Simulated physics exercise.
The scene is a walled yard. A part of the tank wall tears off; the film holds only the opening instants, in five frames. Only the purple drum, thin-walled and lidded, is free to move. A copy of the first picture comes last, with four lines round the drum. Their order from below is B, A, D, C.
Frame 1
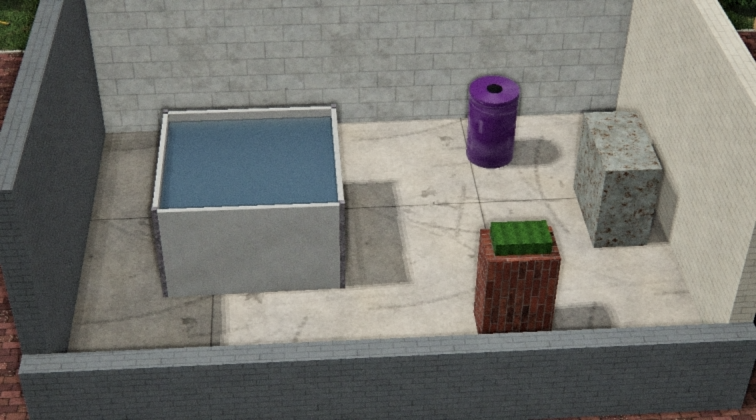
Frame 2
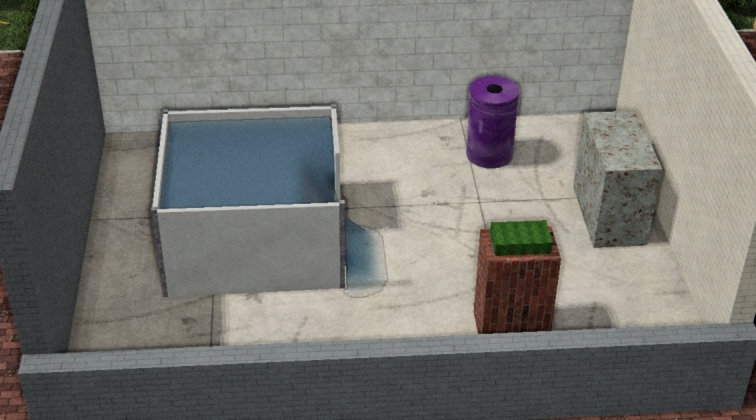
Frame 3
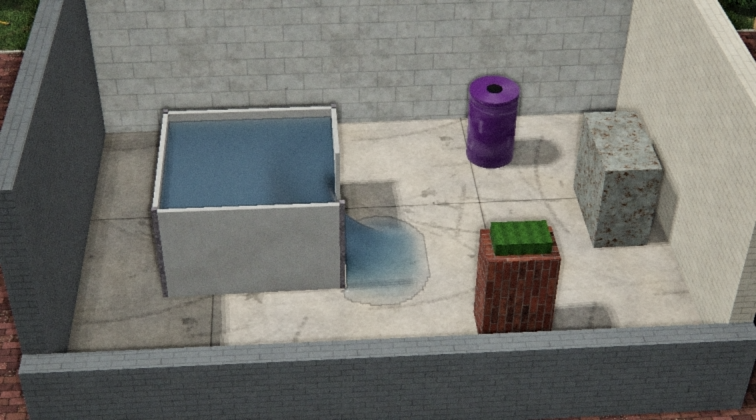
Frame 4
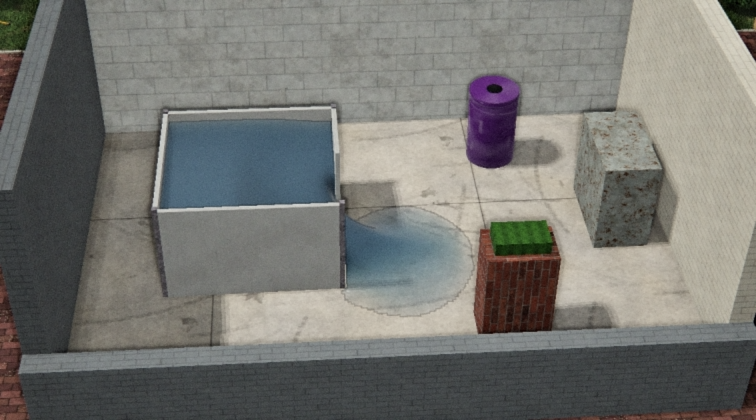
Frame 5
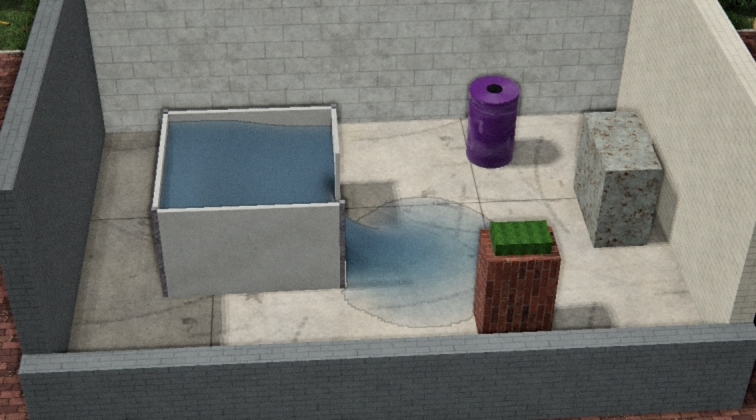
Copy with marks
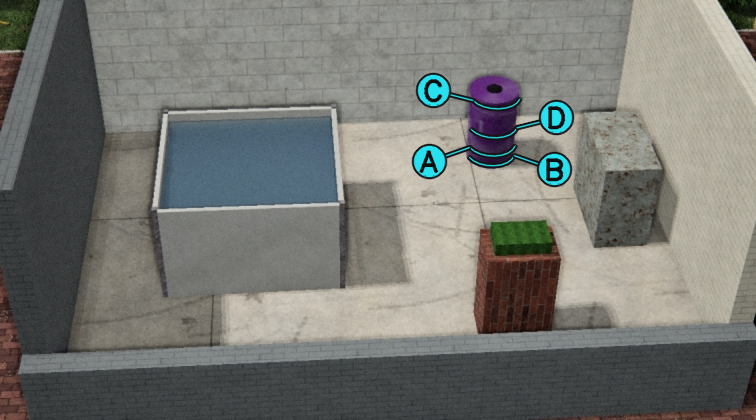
Water pouring from the right side of a white-walled tank and spreading across a walled yard's floor, reaching a brick block.
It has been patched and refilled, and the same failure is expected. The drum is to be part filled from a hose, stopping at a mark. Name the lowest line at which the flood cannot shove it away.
Use line D.
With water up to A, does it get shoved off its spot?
Yes, that goes wrong.
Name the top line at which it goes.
The answer is A.
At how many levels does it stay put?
Two of the four.
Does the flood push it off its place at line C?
No.
In cyan, A at (494, 156); B at (494, 165); C at (499, 108); D at (496, 137); from the bottom up B, A, D, C.
Choosing A, it is pushed about twice its own width away.
Choosing B, it is pushed about 3 times its own width away.
Choosing C, it does not move.
Choosing D, it does not move.
